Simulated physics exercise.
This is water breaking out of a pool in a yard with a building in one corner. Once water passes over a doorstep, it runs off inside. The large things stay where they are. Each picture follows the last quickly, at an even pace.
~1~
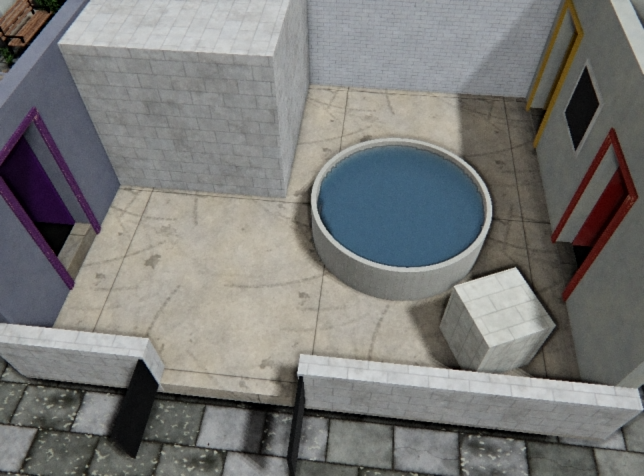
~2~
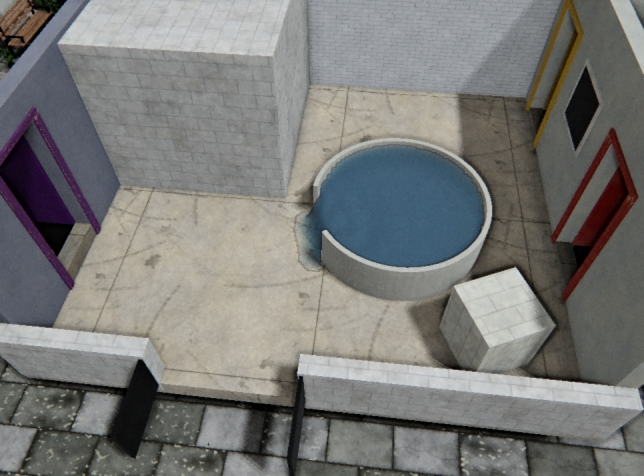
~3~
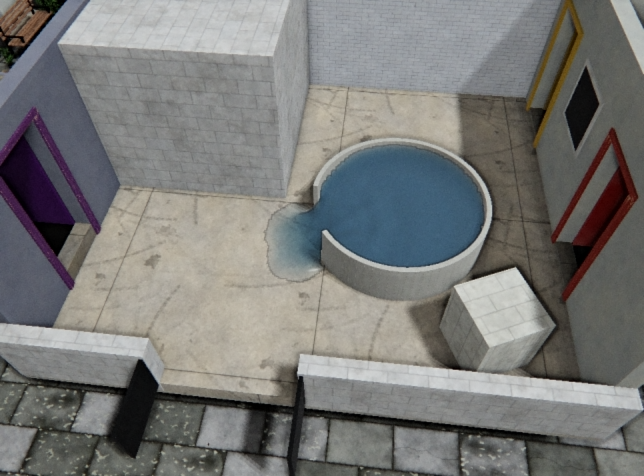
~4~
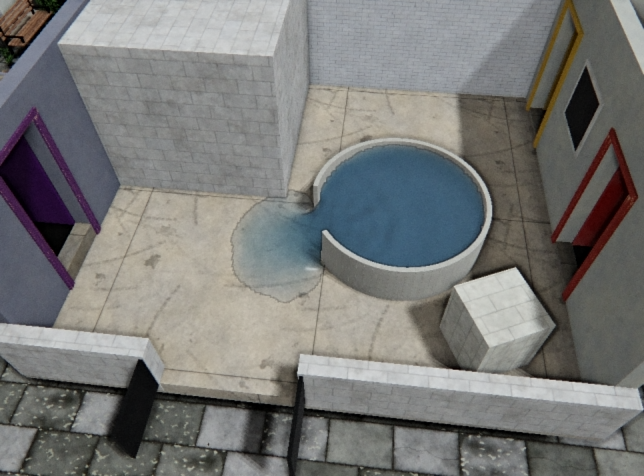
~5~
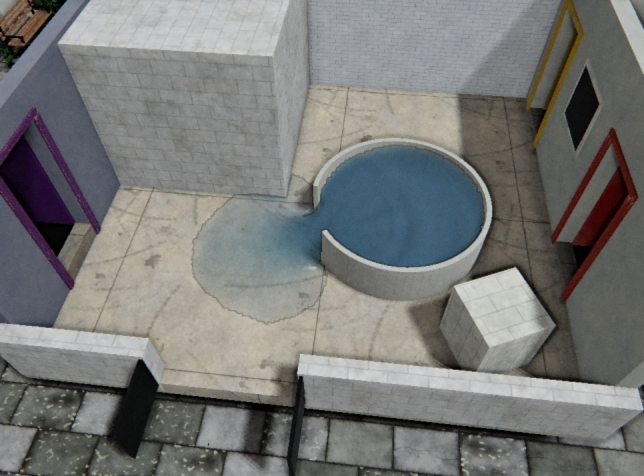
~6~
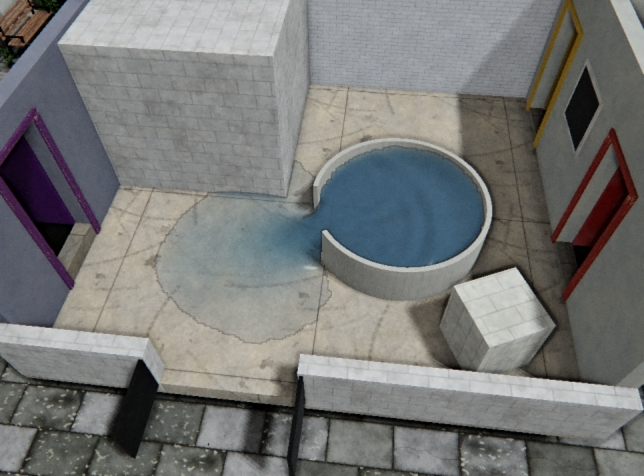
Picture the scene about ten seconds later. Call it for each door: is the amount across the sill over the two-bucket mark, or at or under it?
My call: The yellow door at or under the mark, the red door at or under the mark, the purple door at or under the mark.
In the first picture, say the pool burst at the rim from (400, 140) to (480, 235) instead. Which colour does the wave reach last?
It's the purple one.
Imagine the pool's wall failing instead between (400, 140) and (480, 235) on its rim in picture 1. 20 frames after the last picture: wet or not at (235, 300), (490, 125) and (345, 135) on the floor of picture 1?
First unwetted, second soaked, third soaked.
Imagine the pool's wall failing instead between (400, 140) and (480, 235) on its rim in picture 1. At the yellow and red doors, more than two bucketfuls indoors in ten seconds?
Yellow door: Beyond the mark, red door: Beyond the mark.
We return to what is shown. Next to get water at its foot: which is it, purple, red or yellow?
Answer: The door marked purple.
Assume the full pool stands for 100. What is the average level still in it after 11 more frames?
I'd say some 66 %.
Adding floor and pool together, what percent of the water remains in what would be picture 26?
That works out to about 96 percent.
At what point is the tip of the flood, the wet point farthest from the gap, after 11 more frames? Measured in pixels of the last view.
Best guess: Near (42, 352).
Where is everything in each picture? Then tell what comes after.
Still water in the round tank at (400, 202), in the first picture.
The front is at (319, 267), out from the gap at (317, 228), in the second picture.
Water pours out at (317, 230) and has run to (277, 270), in the third picture.
The front is at (240, 270), out from the gap at (317, 231), in the fourth picture.
The front is at (198, 263), out from the gap at (317, 230), in the fifth picture.
The front is at (161, 263), out from the gap at (317, 230), in the sixth picture.
A moment on, water covers 35 % of the floor; the yellow door not reached, the red door not reached, the purple door wet at the sill, nothing in.
Next, water covers 35 % of the floor; the yellow door not reached, the red door not reached, the purple door wet at the sill, nothing in.
Then, water covers 35 % of the floor; the yellow door not reached, the red door not reached, the purple door wet at the sill, nothing in.
Later, water covers 45 % of the floor; the yellow door not reached, the red door not reached, the purple door under two buckets in.
In the end, water covers 70 % of the floor; the yellow door not reached, the red door wet at the sill, nothing in, the purple door under two buckets in.
